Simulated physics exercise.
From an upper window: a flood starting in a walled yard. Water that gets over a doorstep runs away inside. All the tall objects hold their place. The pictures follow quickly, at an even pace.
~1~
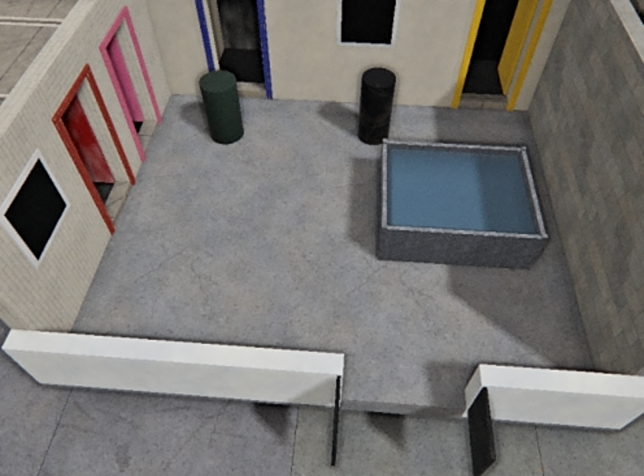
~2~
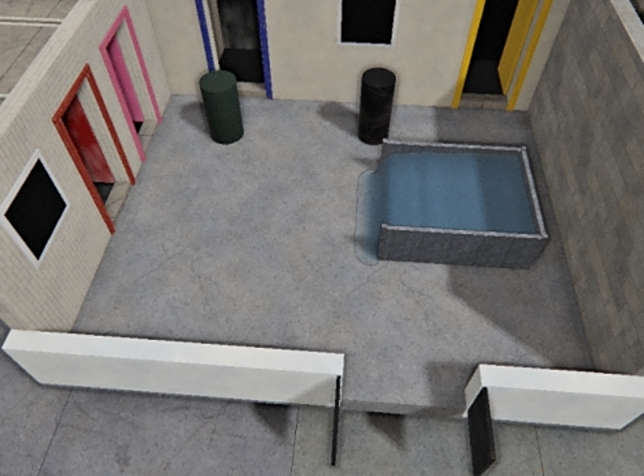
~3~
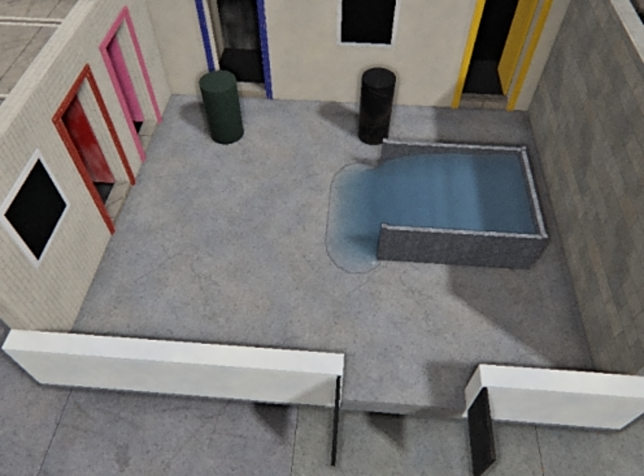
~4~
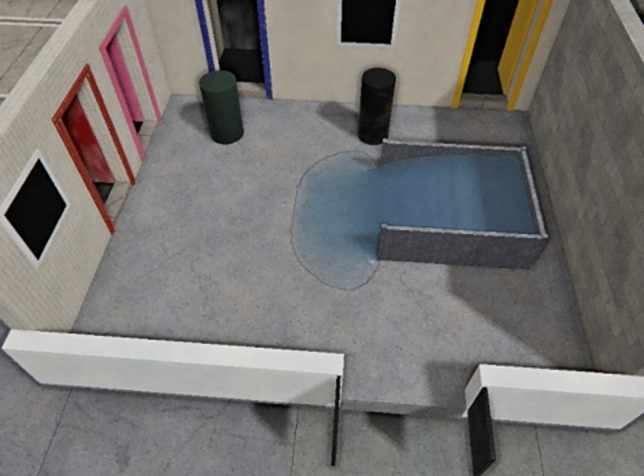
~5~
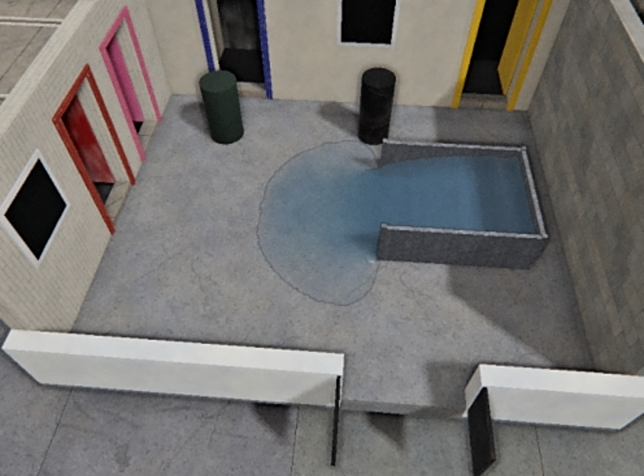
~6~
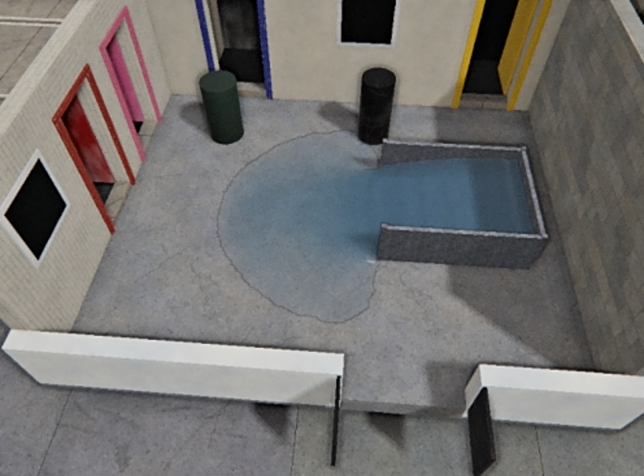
A walled yard with a grey floor is seen from high above, the view staying still. A grey-walled tank of blue water sits at the right, with a dark green and a black cylinder behind, red and pink doorframes left, blue and yellow ones at the back, and a low white wall in front. The tank's left side opens and water pours out, spreading leftward in a widening rounded sheet.
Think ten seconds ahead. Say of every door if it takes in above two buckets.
The yellow door holds within the limit; the red door floods; the pink door floods; the blue door holds within the limit.
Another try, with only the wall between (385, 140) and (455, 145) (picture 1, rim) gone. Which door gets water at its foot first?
I say the door marked yellow.
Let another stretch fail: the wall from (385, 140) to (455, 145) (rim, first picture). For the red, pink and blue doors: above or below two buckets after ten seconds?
In short: Red keeps below it, pink stays under, blue stays under.
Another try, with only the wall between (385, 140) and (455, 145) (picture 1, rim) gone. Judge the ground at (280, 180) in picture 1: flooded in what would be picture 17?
Answer: Covered.
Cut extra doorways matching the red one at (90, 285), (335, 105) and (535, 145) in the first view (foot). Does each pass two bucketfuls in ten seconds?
In that order: Lets more in, stays under, lets less in.
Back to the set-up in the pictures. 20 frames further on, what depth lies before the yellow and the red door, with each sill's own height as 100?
Roughly 0 per cent, then 180 per cent.
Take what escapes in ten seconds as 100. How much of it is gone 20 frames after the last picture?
I make it 65 per cent.
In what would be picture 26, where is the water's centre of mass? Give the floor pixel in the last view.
Near (244, 214).
A moment on, water covers 45 % of the floor; the yellow door not reached, the red door under two buckets in, the pink door not reached, the blue door not reached.
Next, water covers 55 % of the floor; the yellow door not reached, the red door over two buckets in, the pink door over two buckets in, the blue door wet at the sill, nothing in.
Then, water covers 55 % of the floor; the yellow door not reached, the red door far over two buckets in, the pink door far over two buckets in, the blue door under two buckets in.
Later, water covers 70 % of the floor; the yellow door not reached, the red door far over two buckets in, the pink door far over two buckets in, the blue door under two buckets in.
In the end, water covers 95 % of the floor; the yellow door wet at the sill, nothing in, the red door far over two buckets in, the pink door far over two buckets in, the blue door under two buckets in.
